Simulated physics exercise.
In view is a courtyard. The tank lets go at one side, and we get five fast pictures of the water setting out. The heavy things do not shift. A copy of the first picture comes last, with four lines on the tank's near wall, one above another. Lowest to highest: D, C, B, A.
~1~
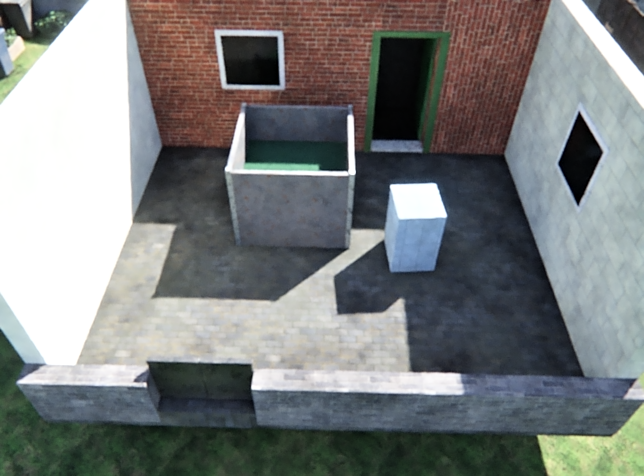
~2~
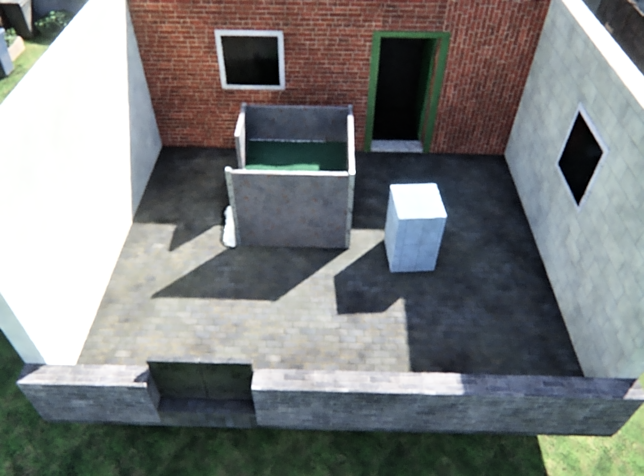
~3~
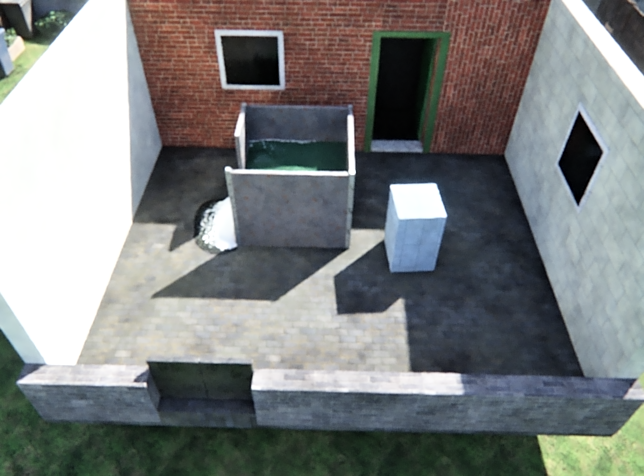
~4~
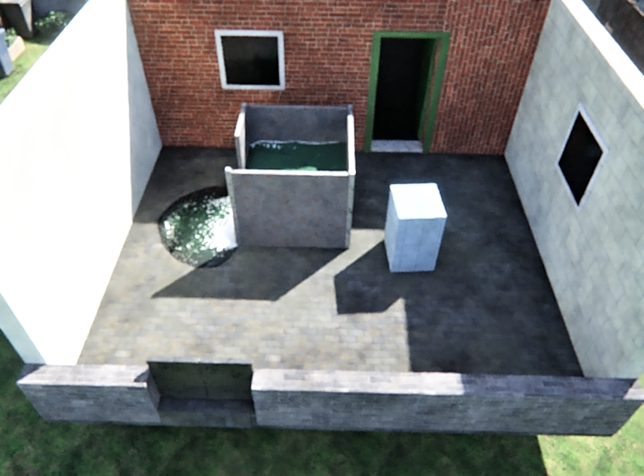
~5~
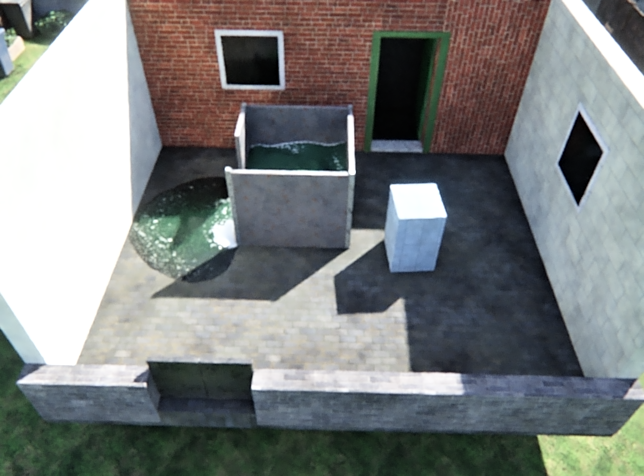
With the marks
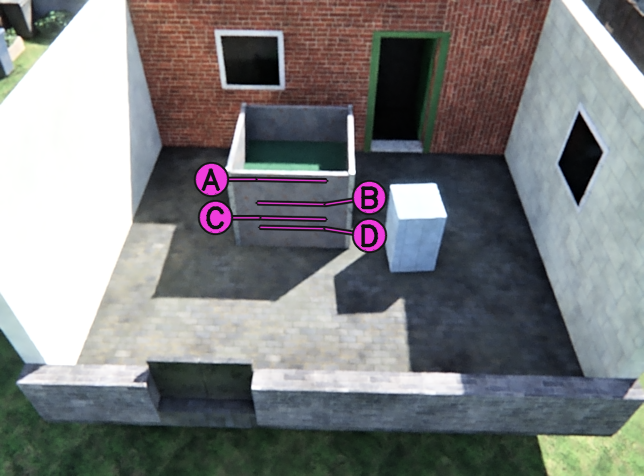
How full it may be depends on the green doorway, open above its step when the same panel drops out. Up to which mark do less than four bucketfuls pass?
That is level B.
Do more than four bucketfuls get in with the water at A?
Yes.
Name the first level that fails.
The answer is A.
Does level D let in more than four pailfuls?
No.
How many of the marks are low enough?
Three of them.
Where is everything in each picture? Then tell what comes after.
Water in the tank at rest, its middle at (295, 170); foot of the green doorway at (396, 152); shut gate at (202, 365), in the first picture.
In the second picture, 1 % of the ground under water, visible out to (226, 237).
In the third picture, 3 % of the ground under water, visible out to (210, 204).
In the fourth picture, 6 % of the ground under water, visible out to (167, 216).
In the fifth picture, 10 % of the ground under water, visible out to (132, 223).
In magenta, A at (290, 180); B at (291, 203); C at (292, 218); D at (292, 228); from the bottom up D, C, B, A.
With A, about 9 bucketfuls get in.
With B, a splash gets over, under a bucket.
With C, nothing gets over.
With D, nothing gets over.
